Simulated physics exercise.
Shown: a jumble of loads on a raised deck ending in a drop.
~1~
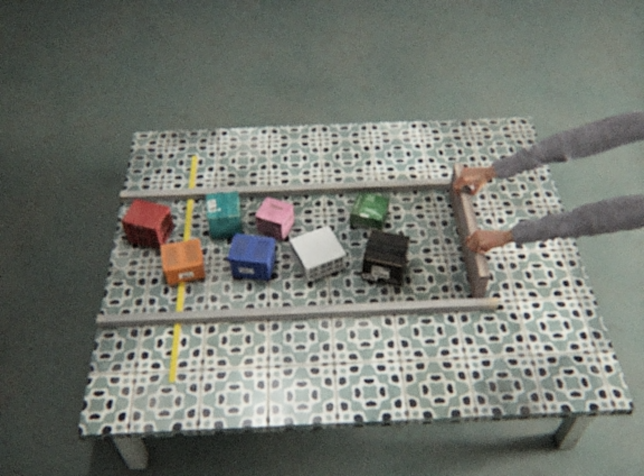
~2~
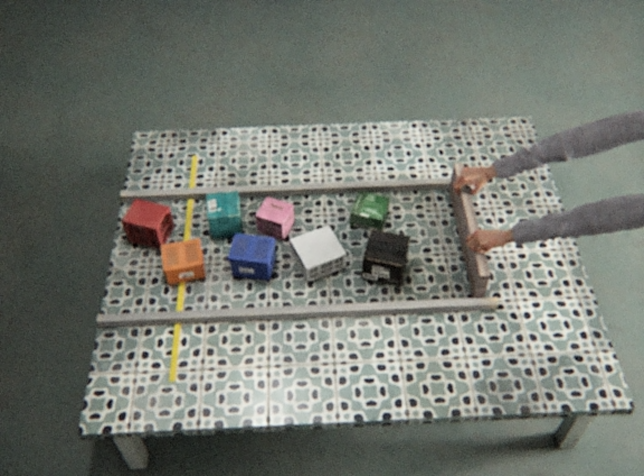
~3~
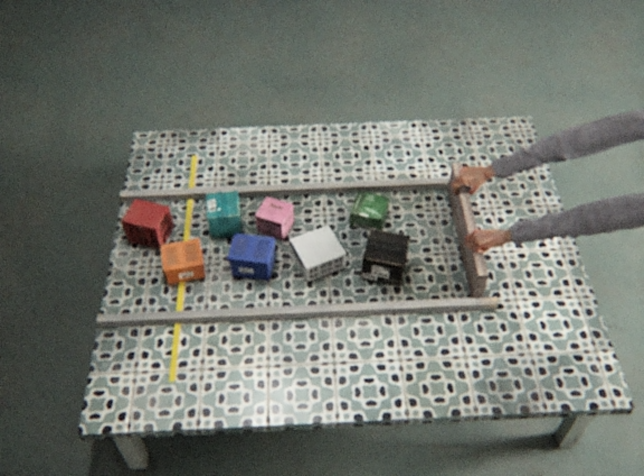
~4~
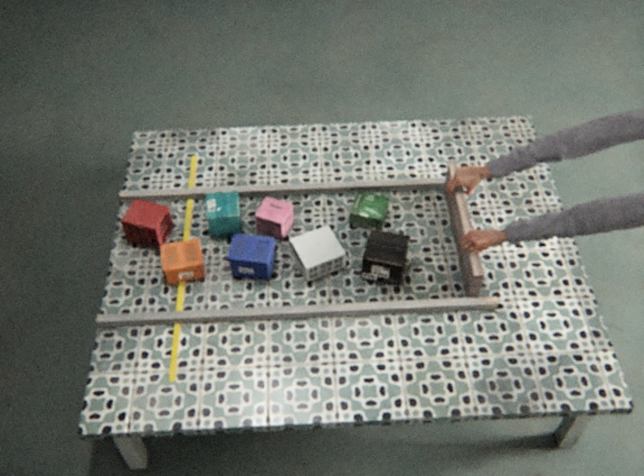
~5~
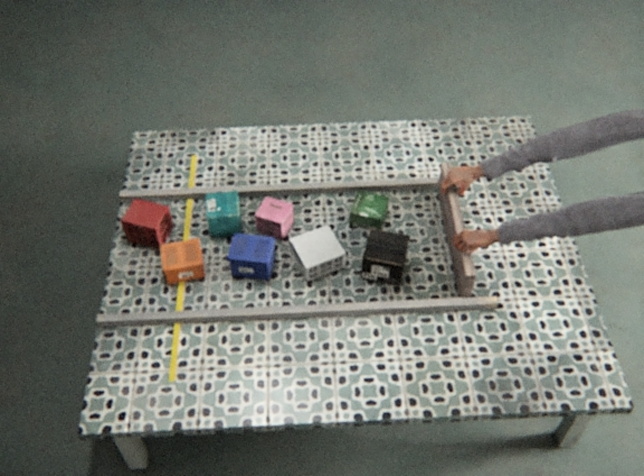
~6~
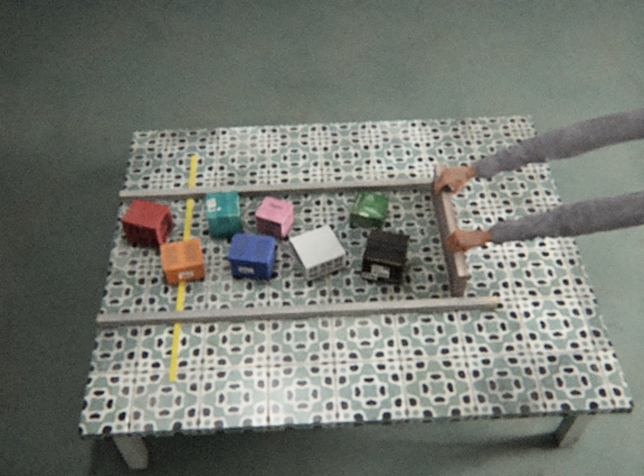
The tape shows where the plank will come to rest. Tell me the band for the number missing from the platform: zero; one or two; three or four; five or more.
The ones that plunge will number three or four.
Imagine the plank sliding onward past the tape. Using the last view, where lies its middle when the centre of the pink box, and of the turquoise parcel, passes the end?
When the pink box crosses, the middle is near (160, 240); when the turquoise parcel crosses, near (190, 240).
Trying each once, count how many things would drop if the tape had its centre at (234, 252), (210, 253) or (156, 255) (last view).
The three tries give 1, 3 and 6.
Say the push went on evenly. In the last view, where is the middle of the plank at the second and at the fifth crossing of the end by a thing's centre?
(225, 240) and (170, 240).
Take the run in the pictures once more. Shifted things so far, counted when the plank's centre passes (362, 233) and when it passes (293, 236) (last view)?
Counts: 3, 7.
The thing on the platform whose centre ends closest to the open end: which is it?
It's the white crate.
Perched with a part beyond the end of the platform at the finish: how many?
It's 1.
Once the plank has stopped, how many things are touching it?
In total, 2.
A little later, none off yet; red crate at rest near (148, 224); orange tote at rest near (183, 262); turquoise parcel at rest near (224, 215).
Next, none off yet; red crate at rest near (148, 224); orange tote shifted about its own width near (129, 263); turquoise parcel shifted about its own width near (194, 216).
When it is over, the number that fall off is three or four; down, blue tote, turquoise parcel, orange tote and red crate.
